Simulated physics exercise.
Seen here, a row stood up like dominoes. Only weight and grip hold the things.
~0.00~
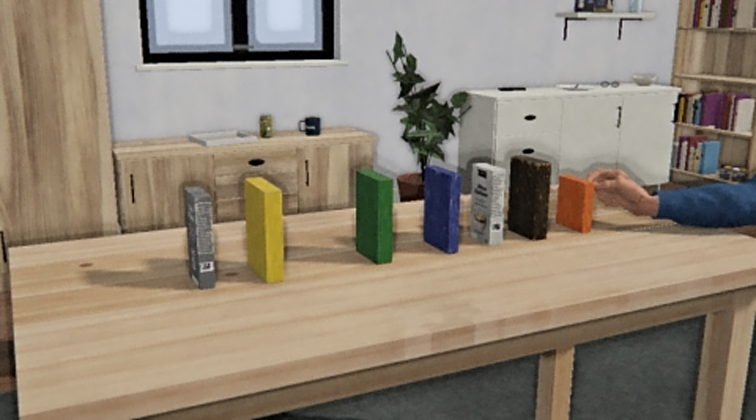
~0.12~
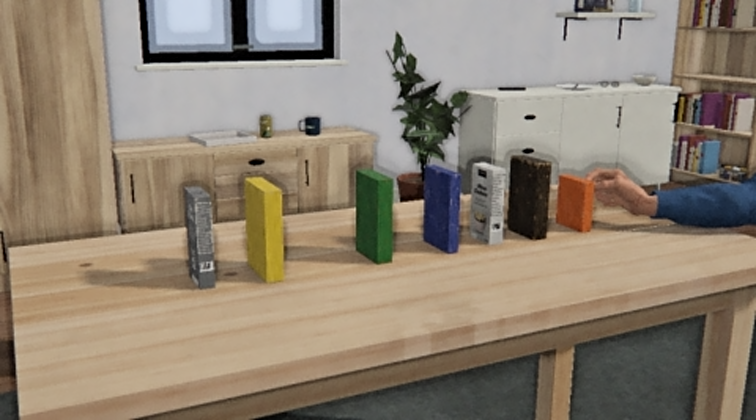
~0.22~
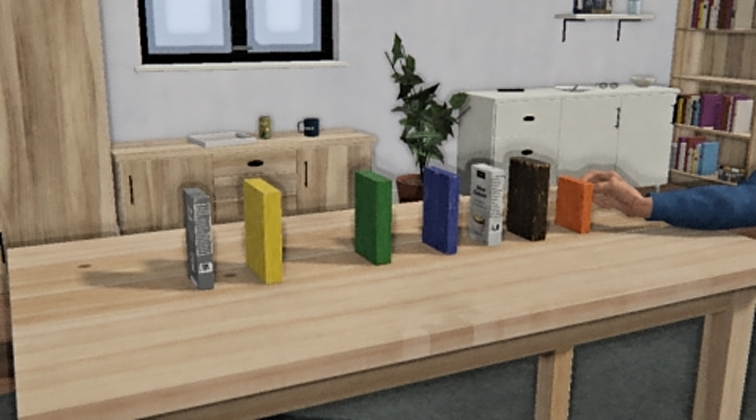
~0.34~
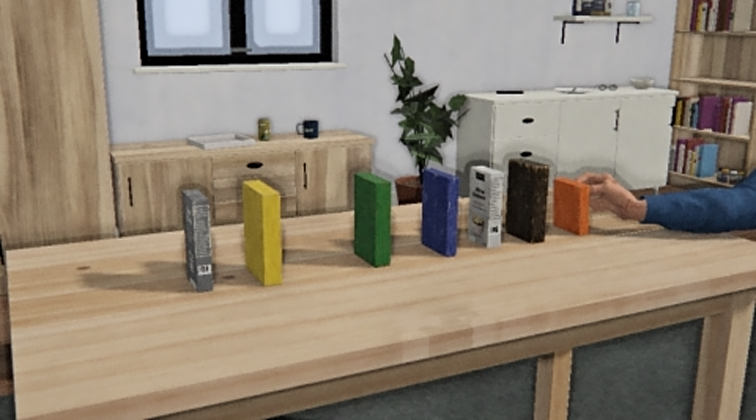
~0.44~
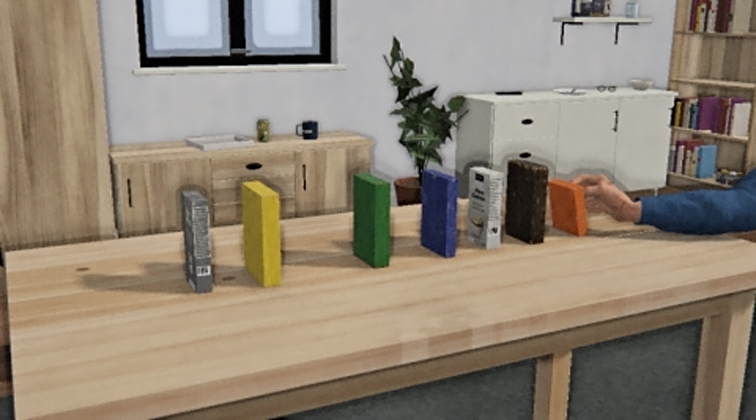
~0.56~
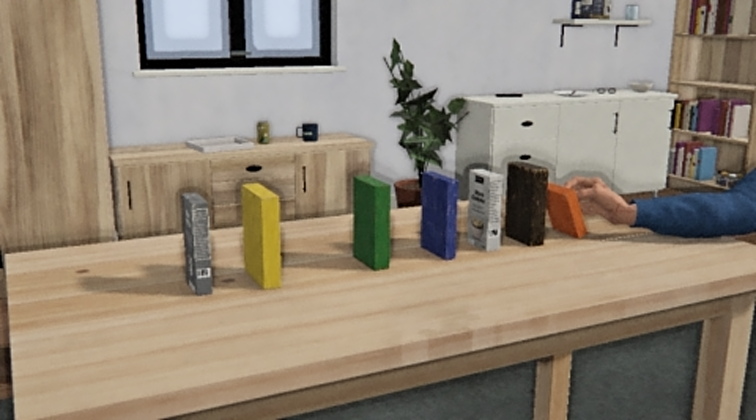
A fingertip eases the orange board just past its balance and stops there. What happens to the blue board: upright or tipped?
The blue board stays upright.
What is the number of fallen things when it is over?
In all, 1.
Around 0.76 s, orange board 83° over.
Around 1.06 s, orange board 90° over.
Finally (1.8 s), all 5 still in place. Final places as the last picture's camera would see them, blue board near (439, 215).
